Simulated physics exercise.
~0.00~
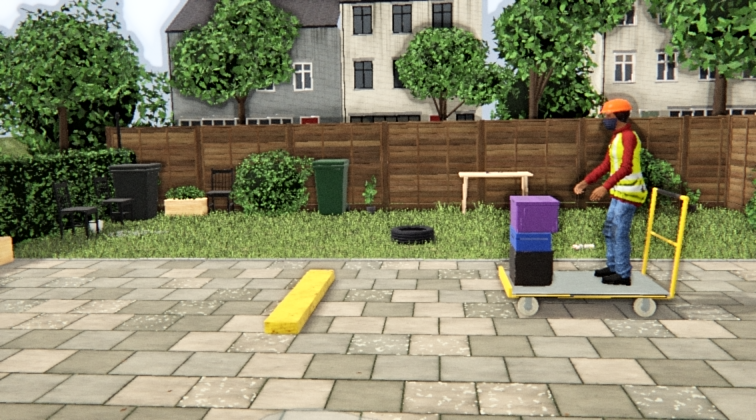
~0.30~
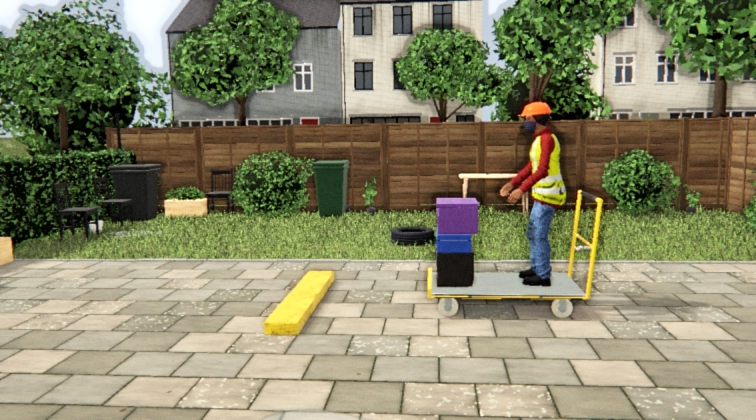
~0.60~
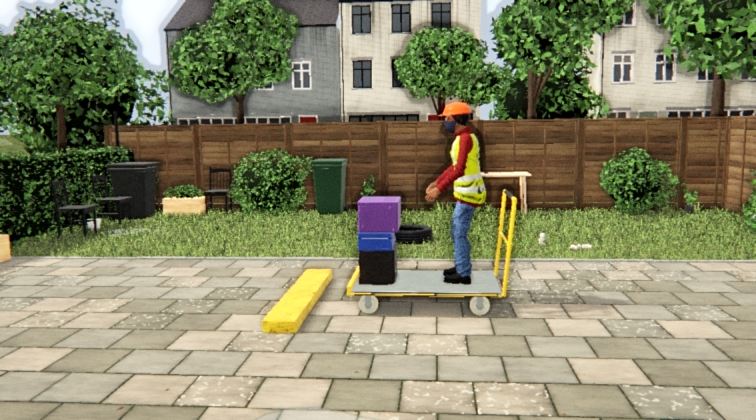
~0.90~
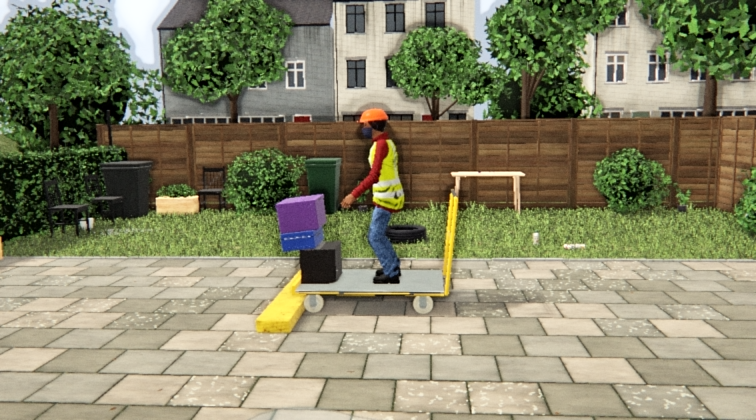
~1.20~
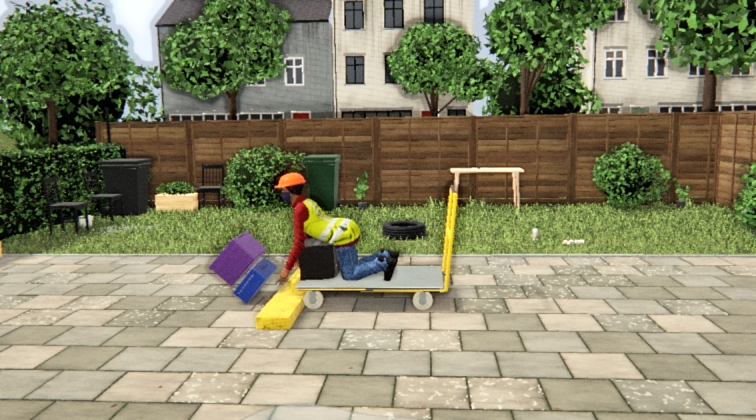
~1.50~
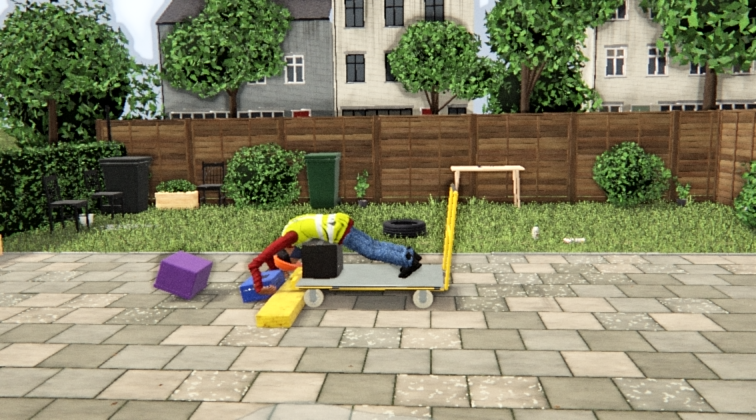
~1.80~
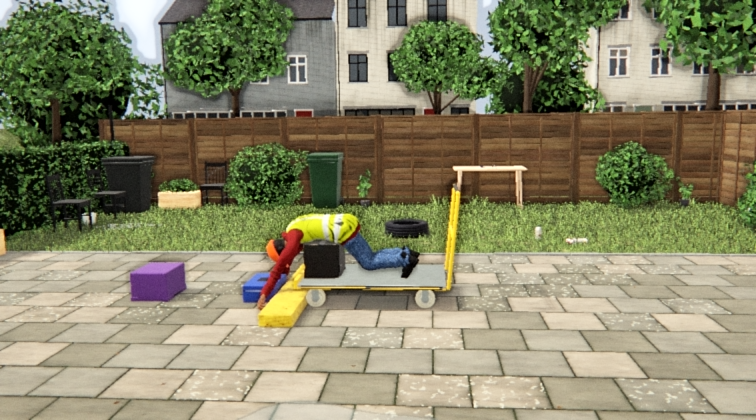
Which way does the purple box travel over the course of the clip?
The purple box travels to the left, first riding on the trolley and then tumbling off its front onto the paving.
A worker in an orange helmet and yellow vest rides a flat trolley leftward across a paved yard, seen from the side, with grass, a wooden fence and houses behind. Stacked ahead of the worker are a purple box, a blue one and a black one. The trolley stops dead against a yellow kerb, and the purple and blue boxes slide off the front. The worker pitches forward, folding over the black box with arms reaching down. The purple box tumbles farthest left, the blue one lies near the kerb, and the black box and the worker's hips stay on the deck.
